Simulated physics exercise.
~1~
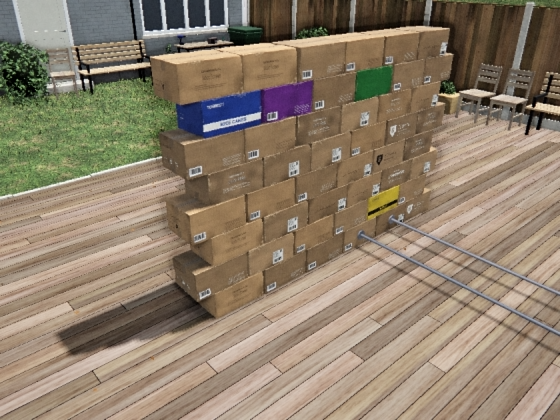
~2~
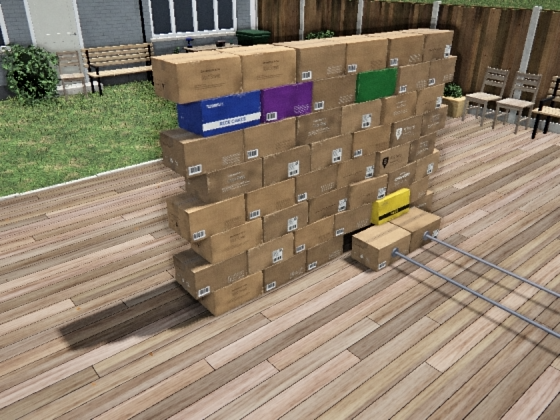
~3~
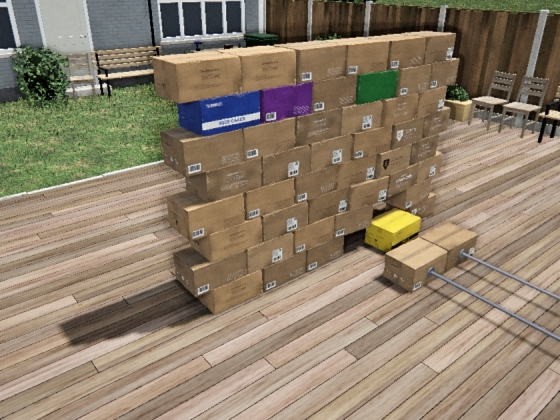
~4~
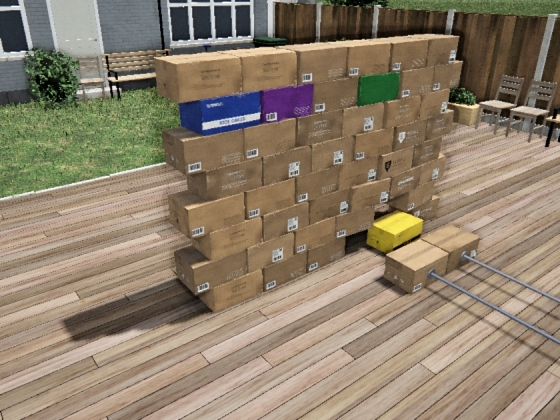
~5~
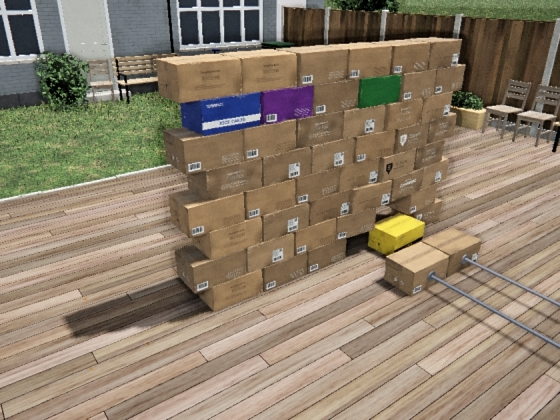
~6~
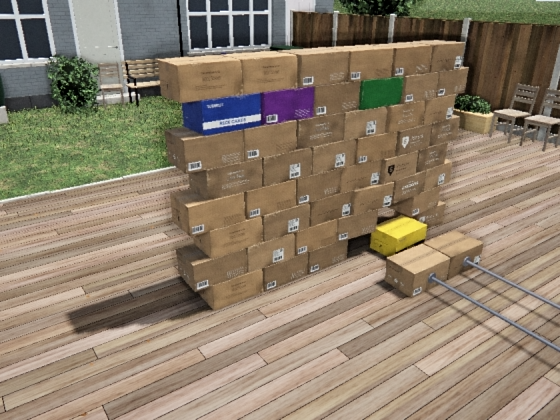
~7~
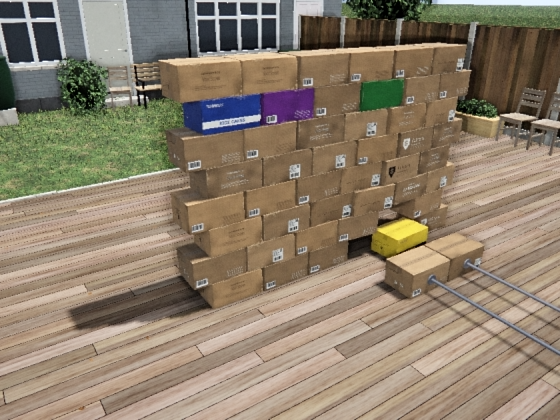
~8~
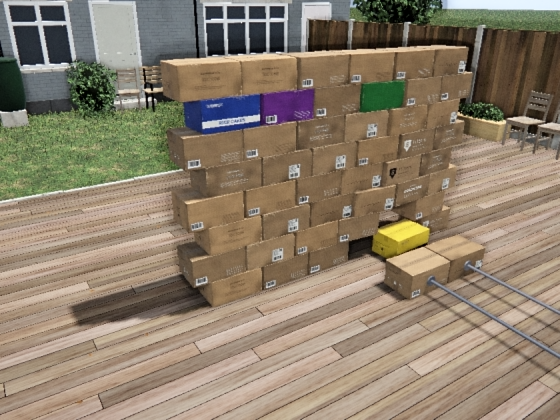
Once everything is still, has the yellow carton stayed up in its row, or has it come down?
It has come down. It drops as the two cartons below are pulled away, and it ends up low, sticking out at the foot of the wall.
To begin with, a wall of stacked brown cartons stands on a wooden deck, with a blue, a purple and a green carton high up and a yellow one low near the right end. Two steel rods draw a neighbouring pair of cartons out of the bottom row, towards the right. The yellow carton above shifts outward with them, then drops into the space they leave. The pair comes clear and stops on the deck while the view drifts slightly sideways. At the end the yellow carton rests low, jutting from the gap, and the rest of the wall still stands over it.
